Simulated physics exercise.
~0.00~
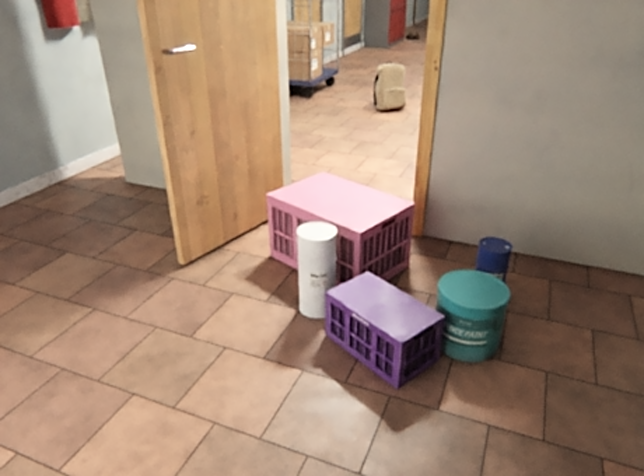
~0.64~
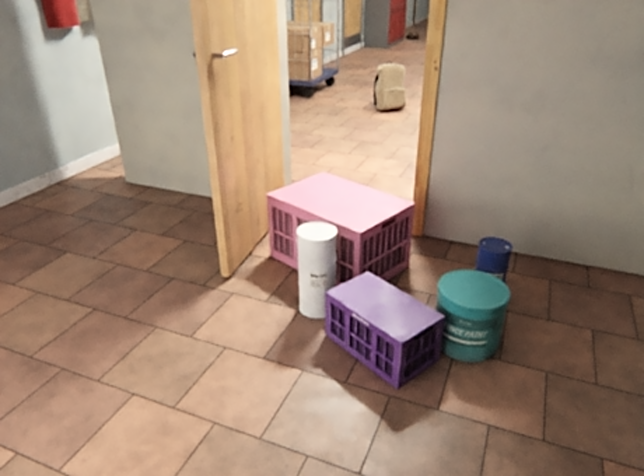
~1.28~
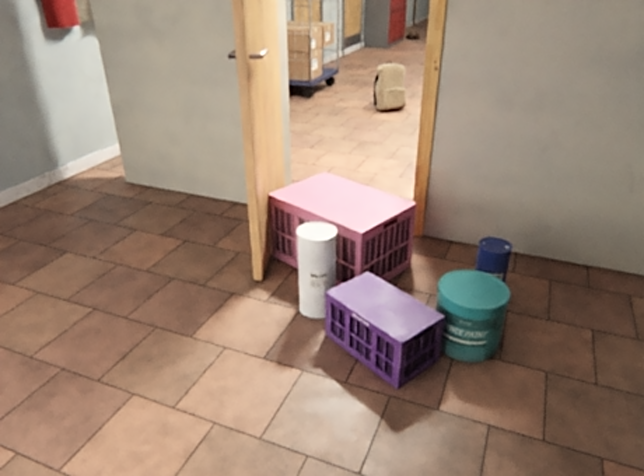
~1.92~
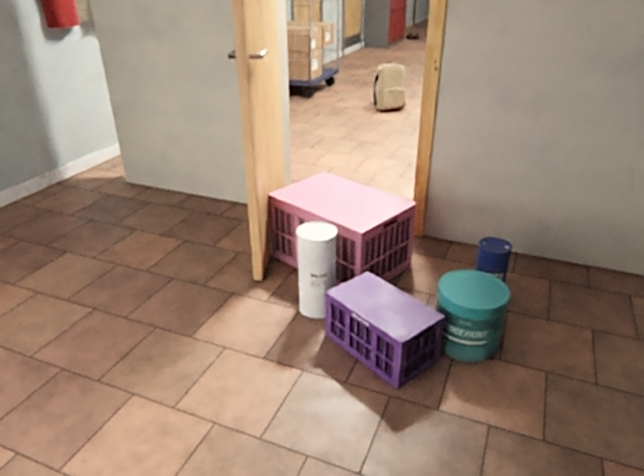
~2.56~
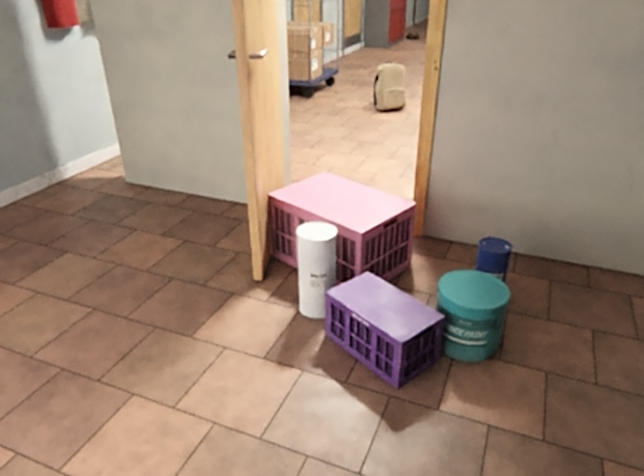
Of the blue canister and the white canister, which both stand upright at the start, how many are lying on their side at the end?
None of them are; the blue canister and the white canister are both still standing upright at the end.
